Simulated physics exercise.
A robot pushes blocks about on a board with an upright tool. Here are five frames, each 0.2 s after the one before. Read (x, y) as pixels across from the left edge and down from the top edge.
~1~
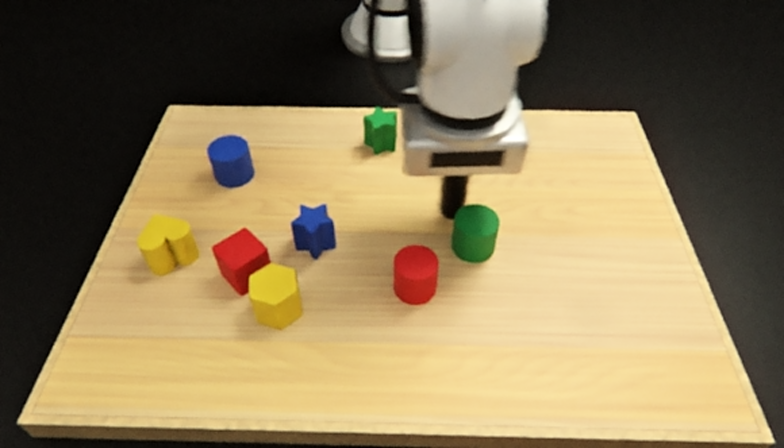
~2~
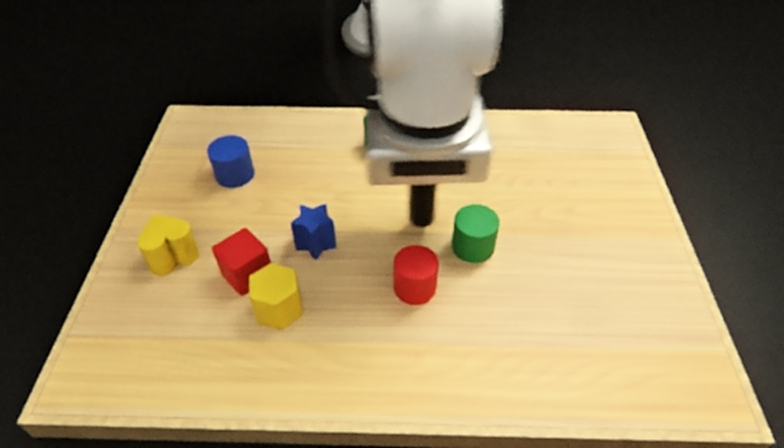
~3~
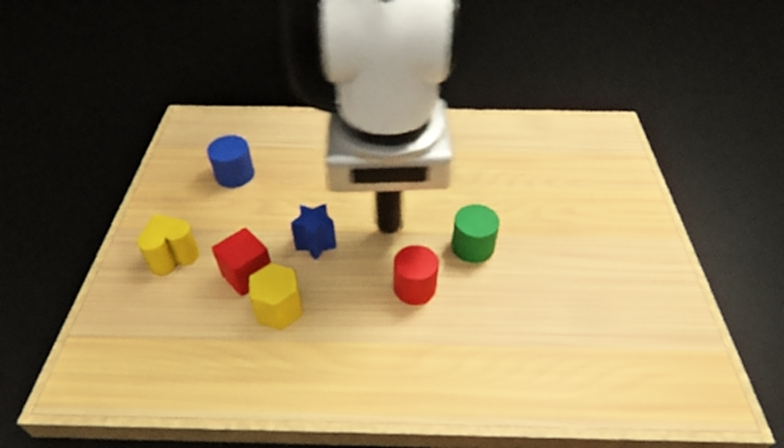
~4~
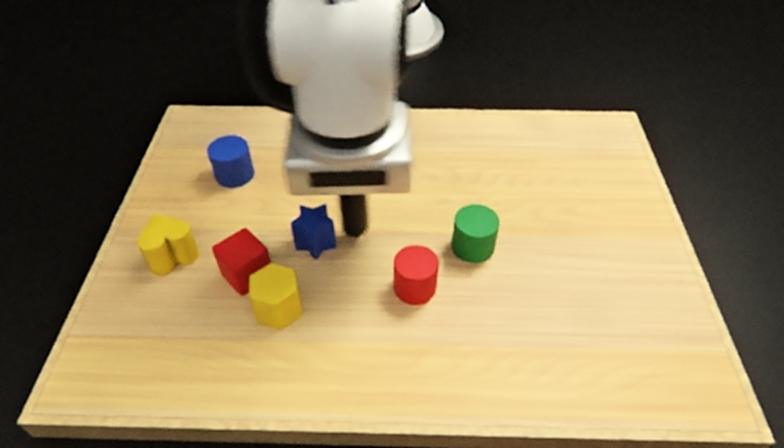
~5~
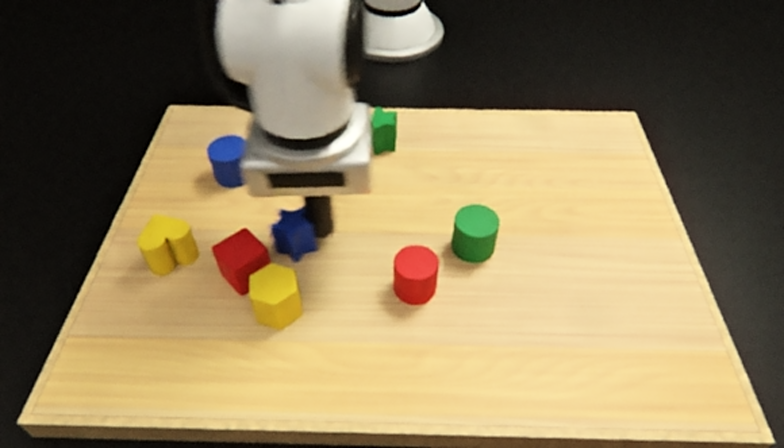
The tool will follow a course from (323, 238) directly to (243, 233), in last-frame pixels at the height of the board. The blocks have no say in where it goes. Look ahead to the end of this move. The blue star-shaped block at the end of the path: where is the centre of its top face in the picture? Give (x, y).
Close to (218, 226).
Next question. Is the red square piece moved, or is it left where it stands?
Once the tool is done, the red square piece is in a new spot.
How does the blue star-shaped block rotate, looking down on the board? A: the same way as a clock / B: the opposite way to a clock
Option B.
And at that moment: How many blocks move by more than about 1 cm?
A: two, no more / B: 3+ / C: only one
My answer is option A.
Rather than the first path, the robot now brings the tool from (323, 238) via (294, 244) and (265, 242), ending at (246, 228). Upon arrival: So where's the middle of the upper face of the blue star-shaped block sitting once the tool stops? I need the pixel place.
(224, 225)
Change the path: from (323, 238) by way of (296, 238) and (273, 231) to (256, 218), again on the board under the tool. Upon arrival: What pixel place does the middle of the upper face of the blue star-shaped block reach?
It sits at (241, 218).
On the path given first. Halfway along, tool at (279, 226); red square piece at (230, 251), turned 30° anticlockwise; blue star-shaped block at (249, 222), turned 15° anticlockwise.
At the end, tool at (240, 223); yellow heart not moved; red square piece at (219, 257), turned 55° anticlockwise; blue star-shaped block at (218, 226), turned 45° anticlockwise.
